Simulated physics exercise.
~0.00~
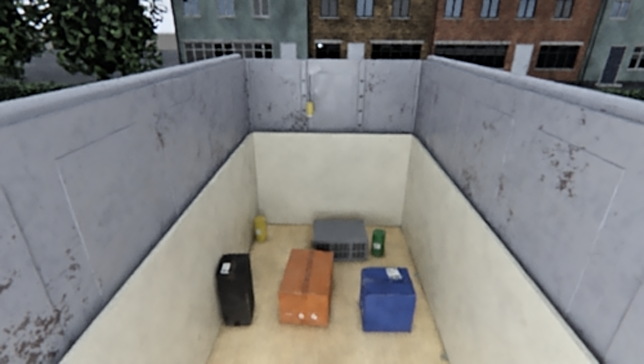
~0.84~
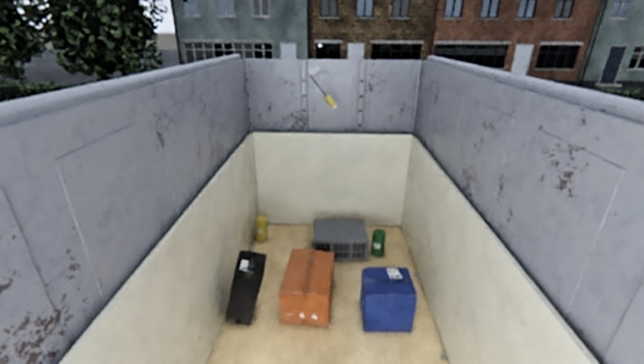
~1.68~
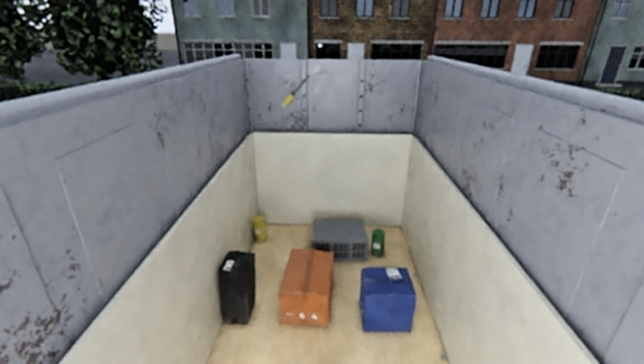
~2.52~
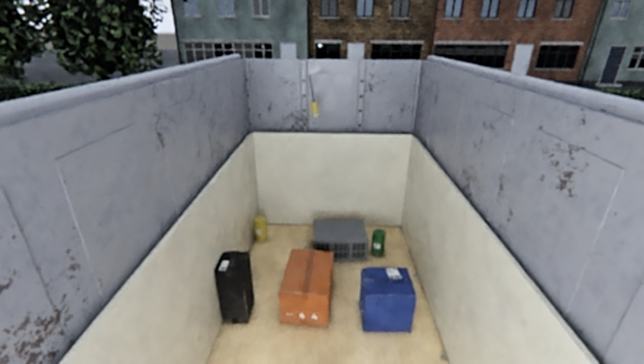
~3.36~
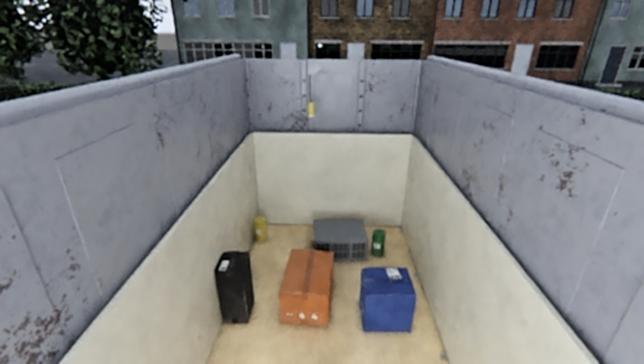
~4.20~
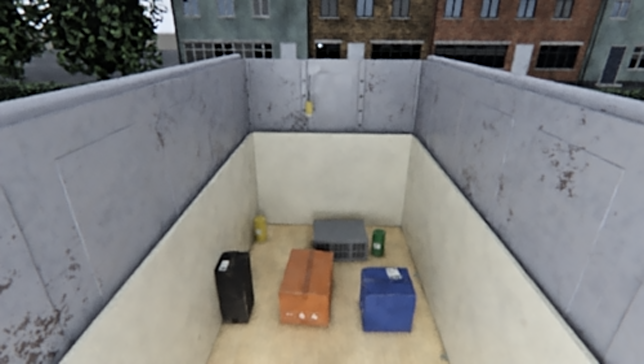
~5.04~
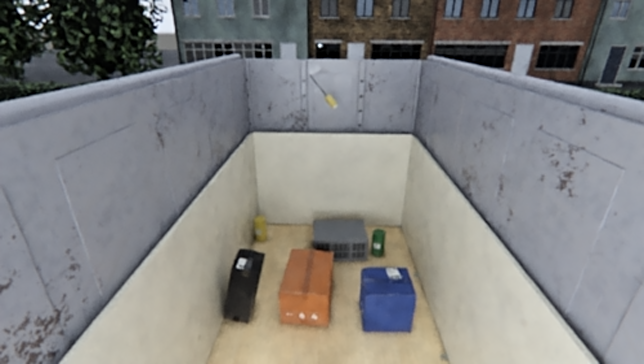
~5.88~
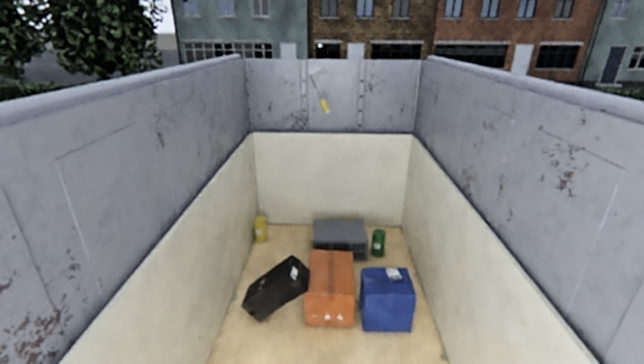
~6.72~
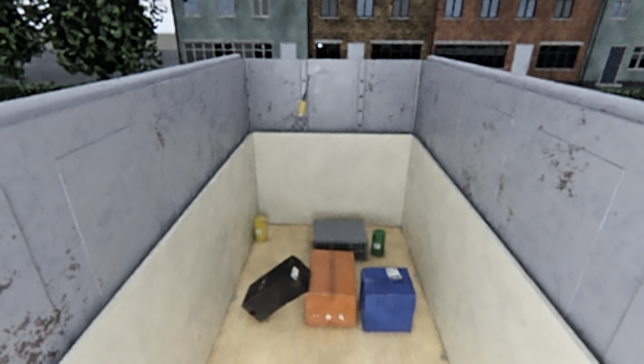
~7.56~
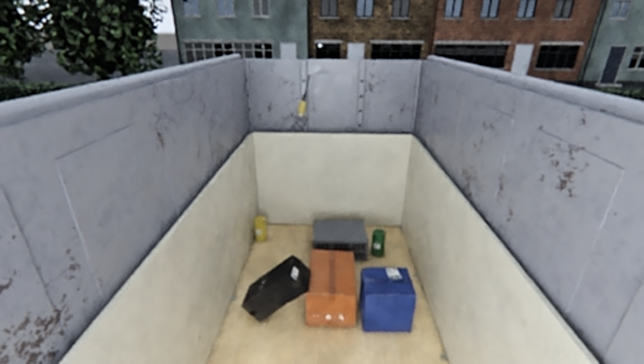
The orange box slides right after the black box beside it rocks and tips over.
